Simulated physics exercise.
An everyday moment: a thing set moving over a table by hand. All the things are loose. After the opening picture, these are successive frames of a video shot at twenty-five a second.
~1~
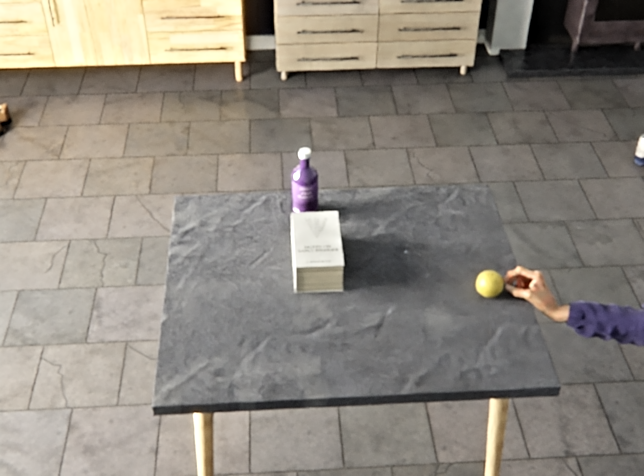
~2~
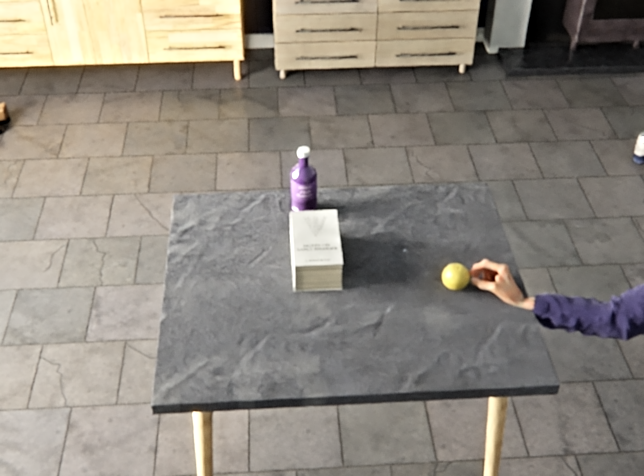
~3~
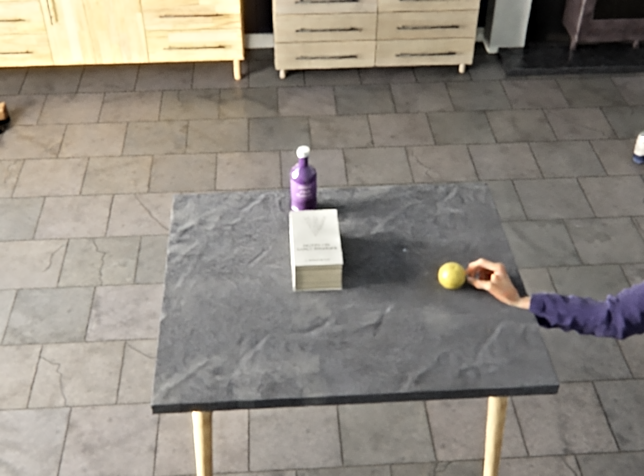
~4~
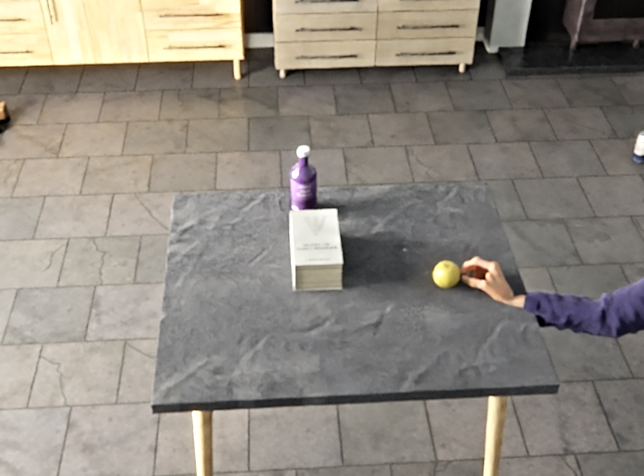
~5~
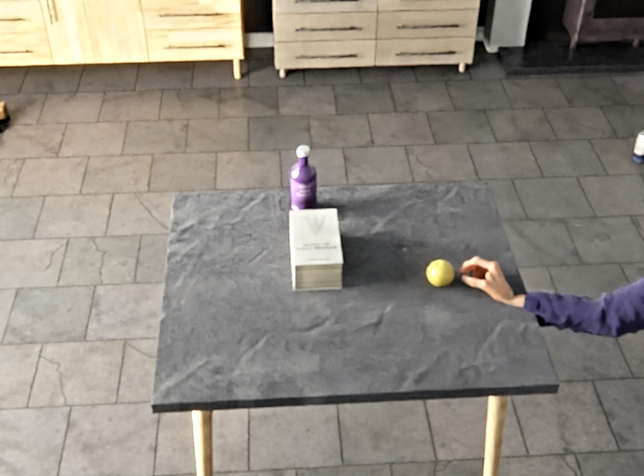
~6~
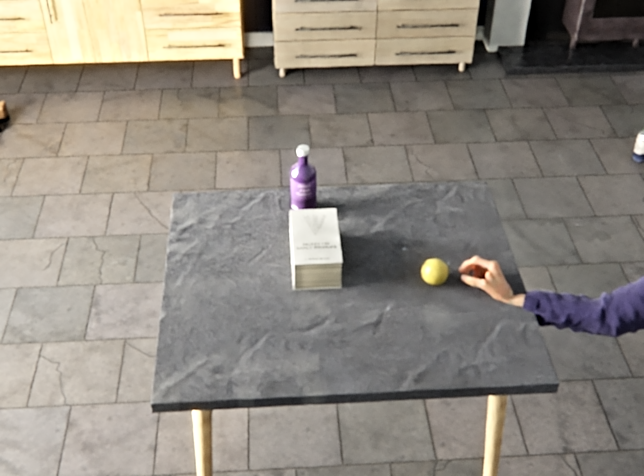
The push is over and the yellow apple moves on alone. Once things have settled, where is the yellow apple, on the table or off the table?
The yellow apple remains on top.
Then, 0.10 s after the last picture, yellow apple rolled about its own width near (422, 270).
Then, 0.30 s after the last picture, yellow apple rolled well along near (403, 266).
Then, 0.50 s after the last picture, yellow apple rolled well along near (391, 264).
At rest, moved from the start, yellow apple. Seen from the same camera at the end, yellow apple near (387, 263).
